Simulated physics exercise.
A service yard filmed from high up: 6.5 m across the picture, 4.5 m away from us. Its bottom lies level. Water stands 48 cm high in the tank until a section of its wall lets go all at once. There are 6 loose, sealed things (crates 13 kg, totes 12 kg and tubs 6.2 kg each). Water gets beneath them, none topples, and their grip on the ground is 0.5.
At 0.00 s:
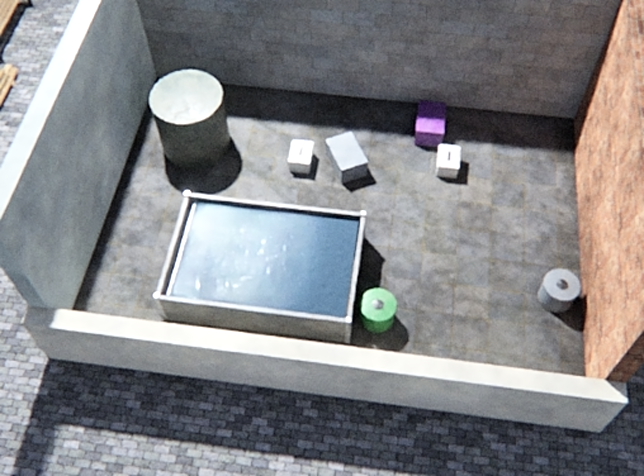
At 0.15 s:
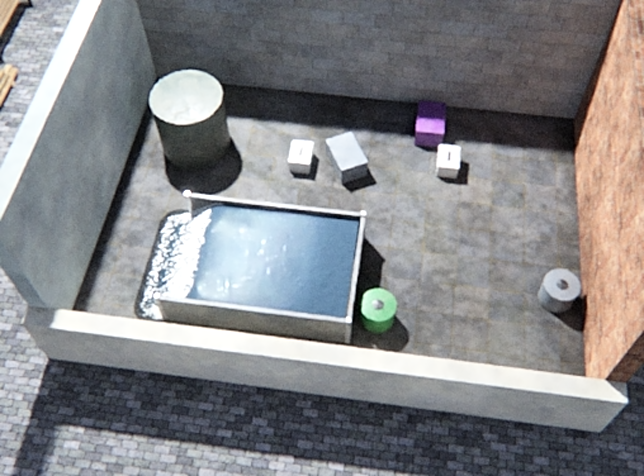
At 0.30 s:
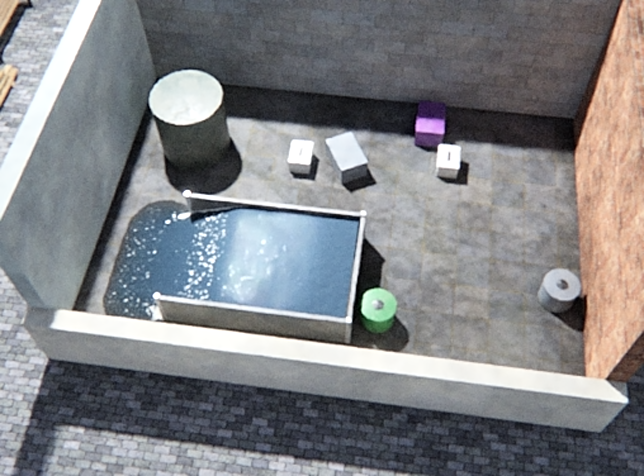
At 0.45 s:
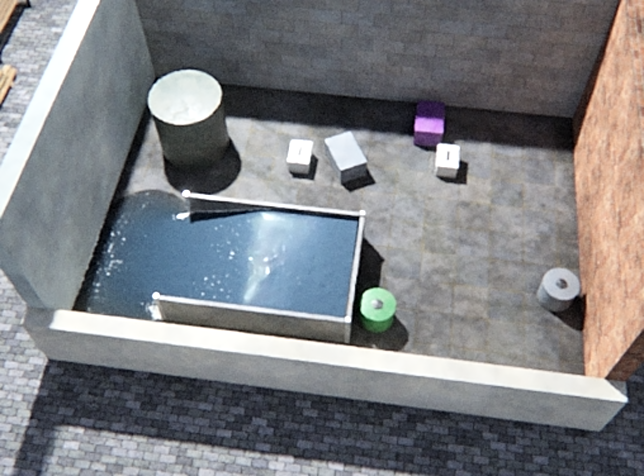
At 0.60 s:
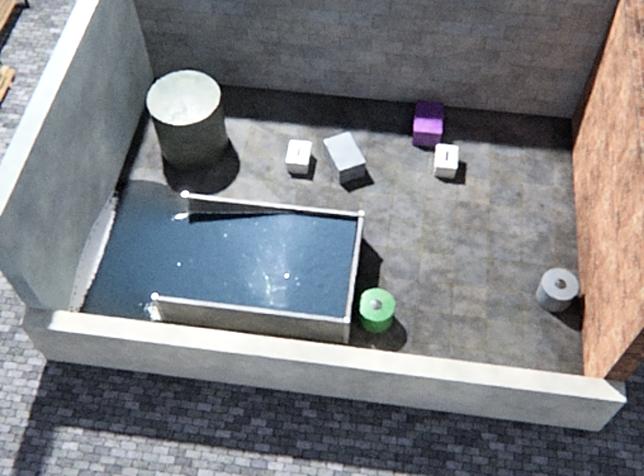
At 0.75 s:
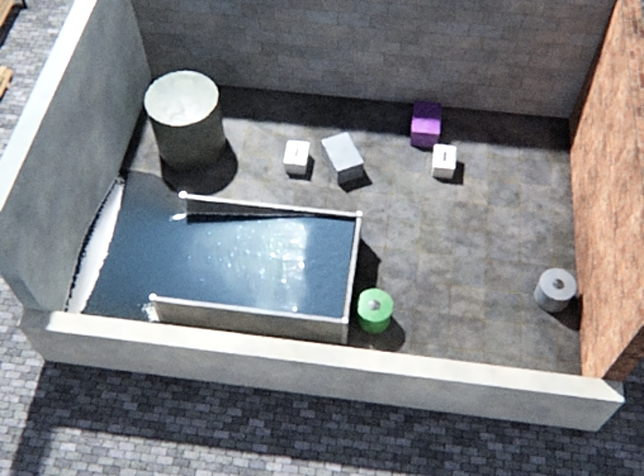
Water pours out the left end of a rectangular tank and spreads to the wall.
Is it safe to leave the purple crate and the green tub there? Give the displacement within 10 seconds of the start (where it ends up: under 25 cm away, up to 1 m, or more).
The purple crate ends far away, the green tub barely shifts.
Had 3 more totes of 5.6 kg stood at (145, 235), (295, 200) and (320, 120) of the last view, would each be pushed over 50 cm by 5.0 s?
In that order: Past it, over, over.
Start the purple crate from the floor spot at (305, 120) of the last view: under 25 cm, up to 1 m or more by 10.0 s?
It ends far away.
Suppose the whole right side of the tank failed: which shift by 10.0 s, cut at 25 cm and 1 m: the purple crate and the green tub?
Then the purple crate travels far, the green tub travels far.
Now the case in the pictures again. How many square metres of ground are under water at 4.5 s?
About 21 m2.
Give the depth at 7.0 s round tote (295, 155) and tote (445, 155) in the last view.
About 6 and 3 cm.
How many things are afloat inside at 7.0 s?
At that moment 2.
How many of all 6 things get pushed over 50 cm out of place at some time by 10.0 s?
2 of them.
After 2.0 s the purple crate is near (427, 117), 0.0 m from its start, aground; the green tub is near (375, 305), 0.0 m from its start, aground; 0 afloat.
After 4.5 s the purple crate is near (437, 118), 0.1 m from its start, aground; the green tub is near (375, 305), 0.0 m from its start, aground; 0 afloat.
After 7.0 s the purple crate is near (555, 130), 1.8 m from its start, afloat; the green tub is near (375, 305), 0.0 m from its start, aground; 2 afloat.
After 10.0 s the purple crate is near (500, 186), 1.6 m from its start, afloat; the green tub is near (375, 305), 0.0 m from its start, aground; 2 afloat.
